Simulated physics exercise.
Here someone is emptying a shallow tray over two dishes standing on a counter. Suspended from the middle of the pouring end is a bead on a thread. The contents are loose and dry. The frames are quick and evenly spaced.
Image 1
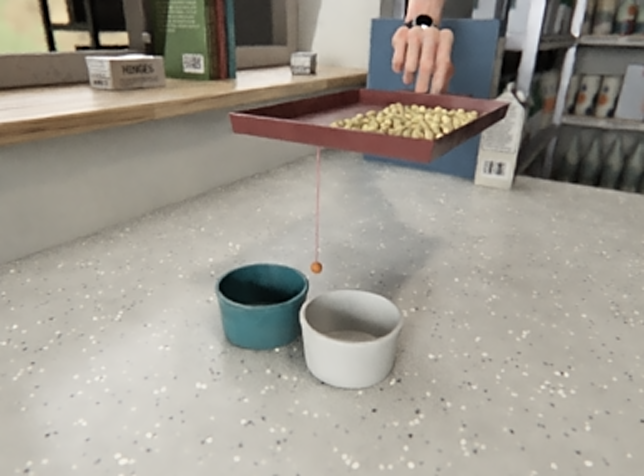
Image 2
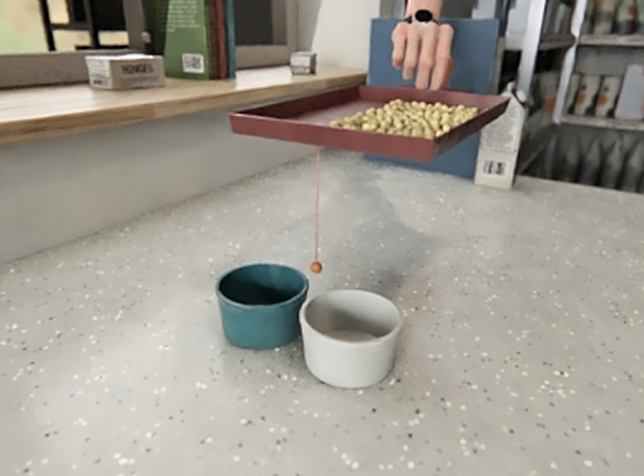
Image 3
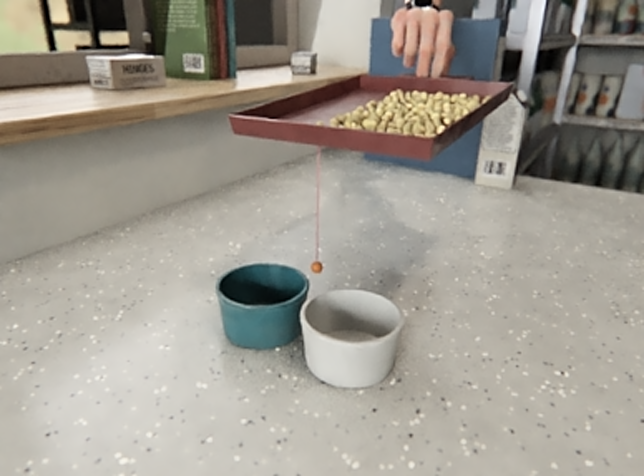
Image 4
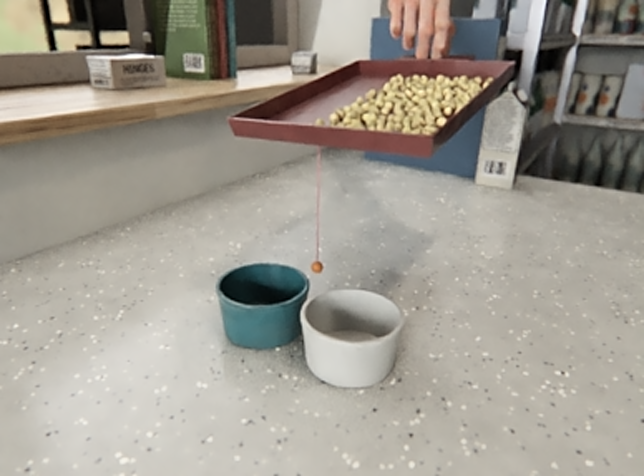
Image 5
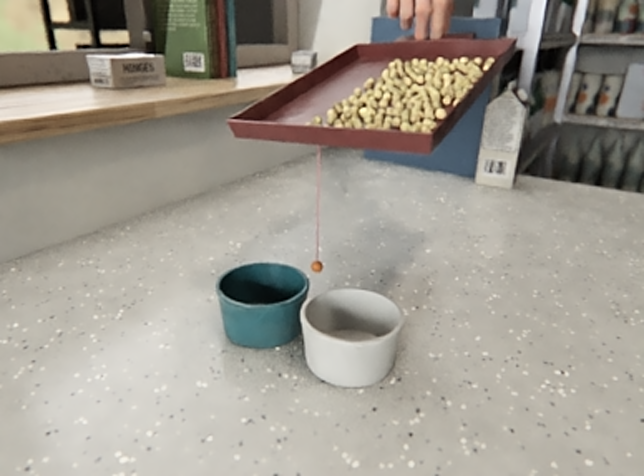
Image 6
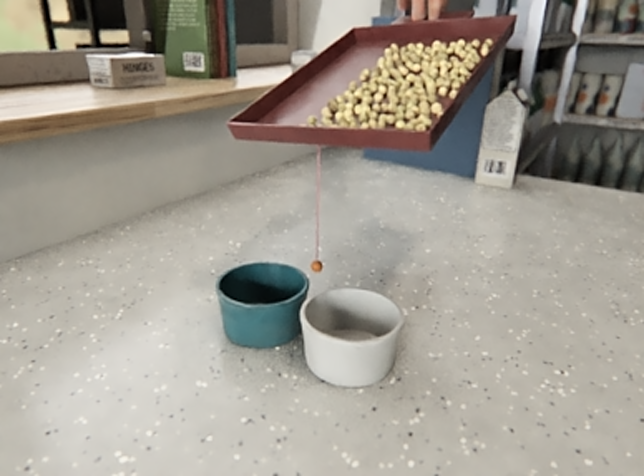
A dark red tray of pale beans tilted gradually as a hand raised its far side, and the beans slid down toward the near left corner, above a teal dish and a white one.
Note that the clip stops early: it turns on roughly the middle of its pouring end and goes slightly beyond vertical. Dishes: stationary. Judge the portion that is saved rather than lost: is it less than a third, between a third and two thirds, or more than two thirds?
The saved portion is between a third and two thirds.
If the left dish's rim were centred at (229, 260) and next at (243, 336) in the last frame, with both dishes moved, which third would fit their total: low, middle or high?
At the first spot I'd expect the middle third, and at the second spot under a third.
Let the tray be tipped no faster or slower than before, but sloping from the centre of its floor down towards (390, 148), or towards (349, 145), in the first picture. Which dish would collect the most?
Tries in order: The one to the right, the one to the right.
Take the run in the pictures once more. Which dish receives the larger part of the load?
I'd say the left-side one takes it.
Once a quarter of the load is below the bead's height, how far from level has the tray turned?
Angle: Close to 105°.
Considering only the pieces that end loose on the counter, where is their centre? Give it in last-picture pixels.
Approximate centre, last frame: (174, 331).
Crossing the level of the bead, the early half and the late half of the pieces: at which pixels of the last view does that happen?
At (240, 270) for the first part, then at (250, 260) for the others.
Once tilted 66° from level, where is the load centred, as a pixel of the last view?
The middle of the pieces shows up near (300, 116).
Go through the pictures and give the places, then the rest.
In the first picture, corners of the pouring end at (233, 113) and (431, 139), level; middle of the load at (410, 124), soya beans; left dish at (234, 321); right dish at (326, 358); bead on its thread at (316, 268).
In the second picture, corners of the pouring end at (233, 113) and (431, 138), level; middle of the load at (410, 122).
In the third picture, corners of the pouring end at (233, 115) and (431, 137), tipped barely, lowest at the left corner; middle of the load at (411, 115).
In the fourth picture, corners of the pouring end at (232, 117) and (430, 134), tipped a little, lowest at the left corner; middle of the load at (412, 104).
In the fifth picture, corners of the pouring end at (231, 119) and (429, 132), tipped a little, lowest at the left corner; middle of the load at (410, 93).
In the sixth picture, corners of the pouring end at (230, 122) and (427, 129), tipped clearly, lowest at the left corner; middle of the load at (406, 84), about two thirds on the move; left dish at (235, 320); right dish at (326, 356).
Soon, tray tipped steeply; most on the tray; a stray few outside both; a small part in the air.
A while on, tray tipped past a quarter turn; about a quarter on the tray; about a quarter in the left dish; a small part outside both; about a third in the air.
Towards the end, tray tipped past a quarter turn; a stray few in the right dish; about half in the left dish; about half outside both.
Finally, tray tipped past a quarter turn; a stray few in the right dish; about half in the left dish; about half outside both.
